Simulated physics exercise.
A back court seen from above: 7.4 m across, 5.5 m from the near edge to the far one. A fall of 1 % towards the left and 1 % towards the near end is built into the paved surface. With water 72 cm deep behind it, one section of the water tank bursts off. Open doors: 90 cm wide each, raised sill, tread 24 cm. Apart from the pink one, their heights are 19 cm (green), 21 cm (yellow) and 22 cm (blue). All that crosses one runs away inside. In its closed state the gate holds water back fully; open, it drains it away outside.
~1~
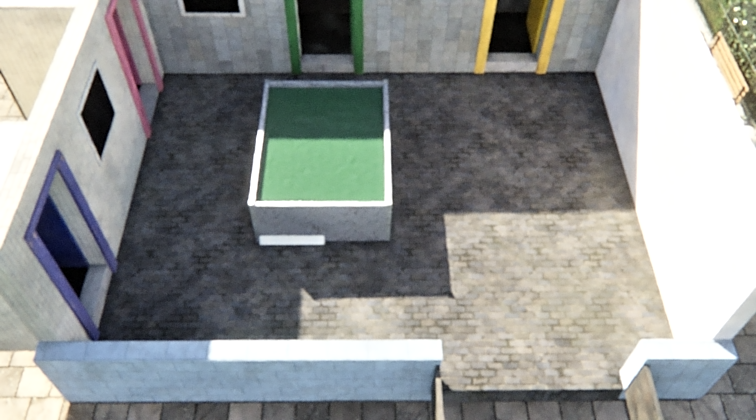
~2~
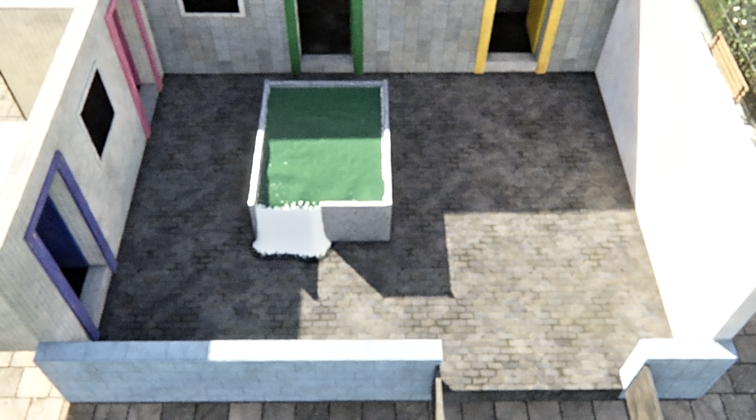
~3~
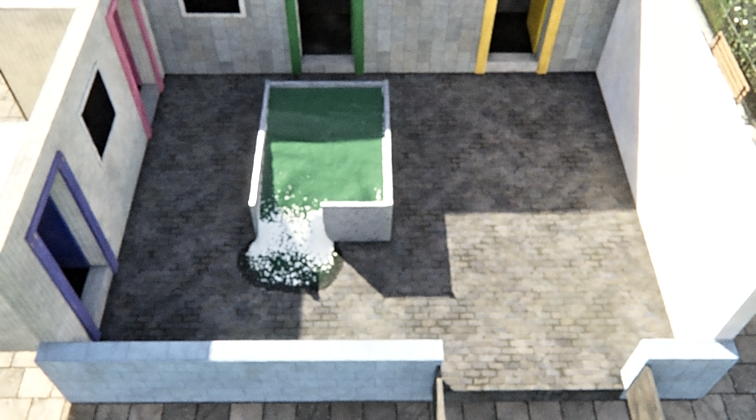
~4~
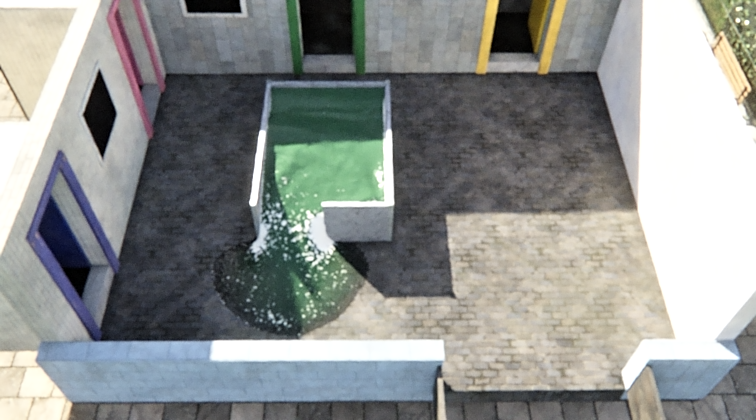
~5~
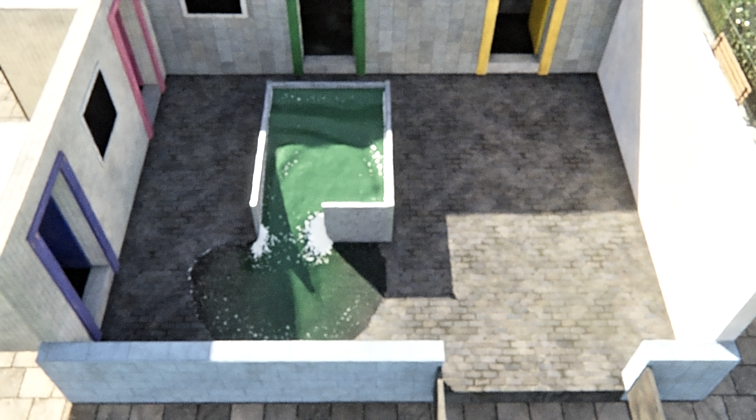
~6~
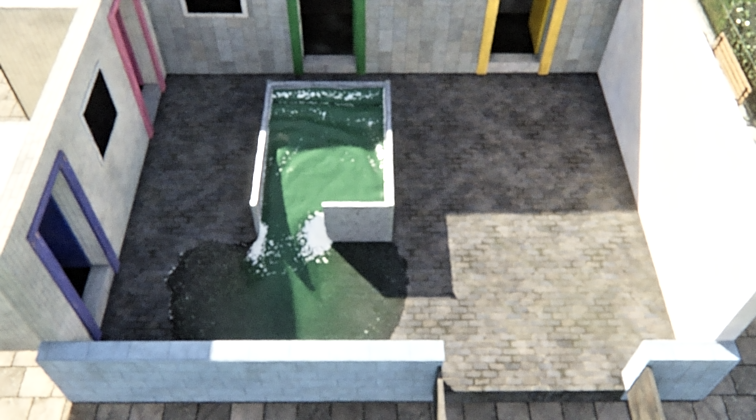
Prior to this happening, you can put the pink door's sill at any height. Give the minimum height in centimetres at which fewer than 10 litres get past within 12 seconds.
13 cm.
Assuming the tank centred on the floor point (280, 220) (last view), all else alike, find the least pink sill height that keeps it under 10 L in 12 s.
About 16 cm.
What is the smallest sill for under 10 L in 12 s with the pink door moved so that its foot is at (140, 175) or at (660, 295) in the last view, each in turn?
You'd want about 10.0 cm there first, then about 9.0 cm.
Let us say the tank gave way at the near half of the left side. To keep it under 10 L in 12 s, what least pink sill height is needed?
Then it needs around 13.0 cm.
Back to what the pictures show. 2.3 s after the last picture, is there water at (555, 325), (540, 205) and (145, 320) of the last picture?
Status: Submerged / clear / submerged.
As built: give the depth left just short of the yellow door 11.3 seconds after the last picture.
5.0 cm.
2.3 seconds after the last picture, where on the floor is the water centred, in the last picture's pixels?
Roughly (298, 239).
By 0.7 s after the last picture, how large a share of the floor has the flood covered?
The wet part is about 20 per cent.
Then, 0.7 s after the last picture water covers 20 % of the floor, deepest (43 cm) near (89, 375); it has not reached the pink door.
Then, 2.3 s after the last picture water covers 50 % of the floor, deepest (38 cm) near (89, 375); it has not reached the pink door.
Then, 11.3 s after the last picture water covers 95 % of the floor, deepest (13 cm) near (89, 375); 10 cm at the pink door, 0 litres in over its 20 cm sill.
At the pink door as built, the water peaked near 16 cm, 6.3 s after the last picture.
Run again over the same 12 s with other heights there, 15 litres in over 12 cm, 5 litres over 14 cm. The limit of 10 litres is kept from about 13 cm up.
